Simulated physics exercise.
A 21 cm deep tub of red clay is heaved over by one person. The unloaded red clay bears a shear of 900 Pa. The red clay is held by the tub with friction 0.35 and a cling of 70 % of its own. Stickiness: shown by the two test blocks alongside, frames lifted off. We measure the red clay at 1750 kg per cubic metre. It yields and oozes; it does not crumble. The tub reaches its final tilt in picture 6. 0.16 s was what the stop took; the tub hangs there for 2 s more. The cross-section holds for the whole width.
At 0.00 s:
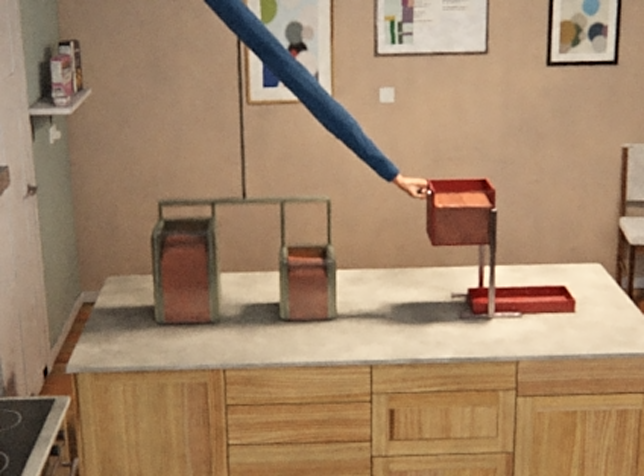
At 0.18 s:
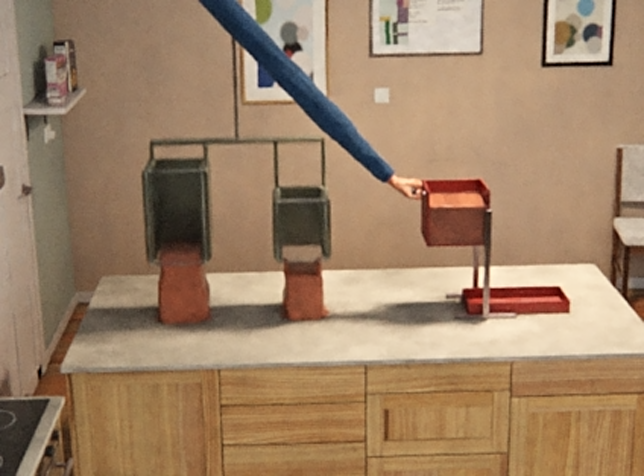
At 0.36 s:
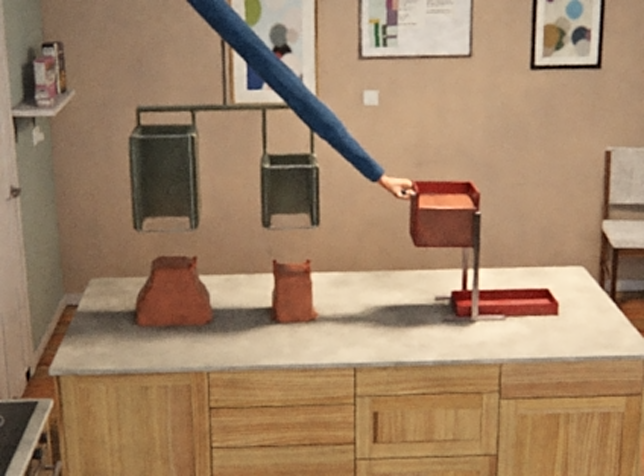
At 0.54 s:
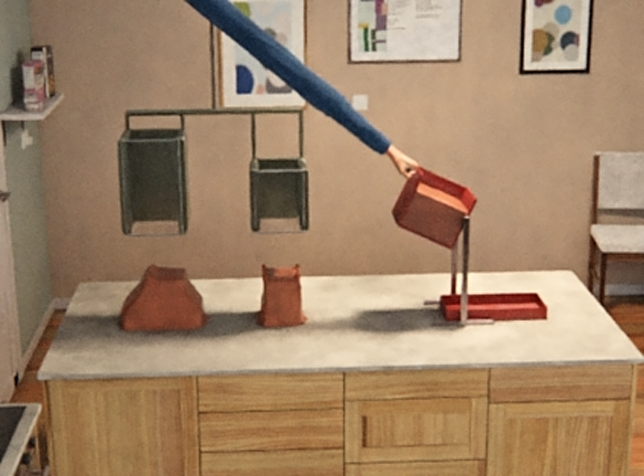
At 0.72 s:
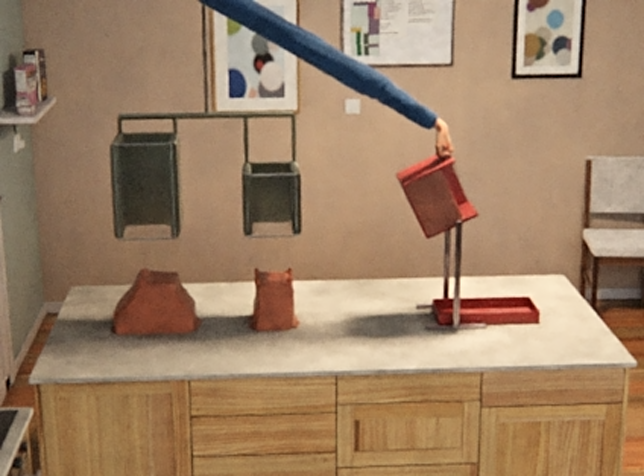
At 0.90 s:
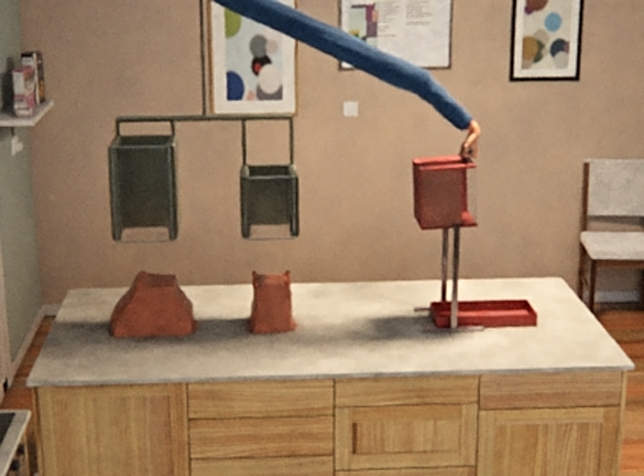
Blue-sleeved arm holding a red tub of clay, then tilting it steeply rightward, after two clay blocks slump beneath rising green casings.
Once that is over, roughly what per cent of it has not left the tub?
Around 100 percent.
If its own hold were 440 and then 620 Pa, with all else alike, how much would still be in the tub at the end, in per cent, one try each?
You'd see 60 percent the first time and 70 percent the second.
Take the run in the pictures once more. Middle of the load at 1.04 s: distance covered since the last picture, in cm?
Some 0 cm.
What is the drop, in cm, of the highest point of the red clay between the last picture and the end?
About 0 cm.
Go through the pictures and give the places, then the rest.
The first picture shows handle-side rim at (435, 192), tilt 0 degrees; top of the red clay at (491, 205); blocks stand 31 cm, 20 cm (left to right).
The second picture shows handle-side rim at (430, 193), tilt 0 degrees; top of the red clay at (486, 205); blocks stand 29 cm, 20 cm (left to right).
The third picture shows handle-side rim at (420, 193), tilt 2 degrees; top of the red clay at (423, 208); blocks stand 23 cm, 20 cm (left to right).
The fourth picture shows handle-side rim at (423, 177), tilt 25 degrees; top of the red clay at (417, 191); blocks stand 21 cm, 20 cm (left to right).
The fifth picture shows handle-side rim at (454, 163), tilt 65 degrees; top of the red clay at (441, 171); blocks stand 21 cm, 20 cm (left to right).
The sixth picture shows handle-side rim at (475, 168), tilt 87 degrees; top of the red clay at (458, 170); blocks stand 21 cm, 20 cm (left to right).
After 1.04 s, the tub is at 87 degrees and holds 100 %.
After 1.21 s, the tub is at 87 degrees and holds 100 %.
After 1.38 s, the tub is at 87 degrees and holds 100 %.
After 1.55 s, the tub is at 87 degrees and holds 100 %.
After 2.90 s, at the end, the tub is at 87 degrees and holds 100 %.
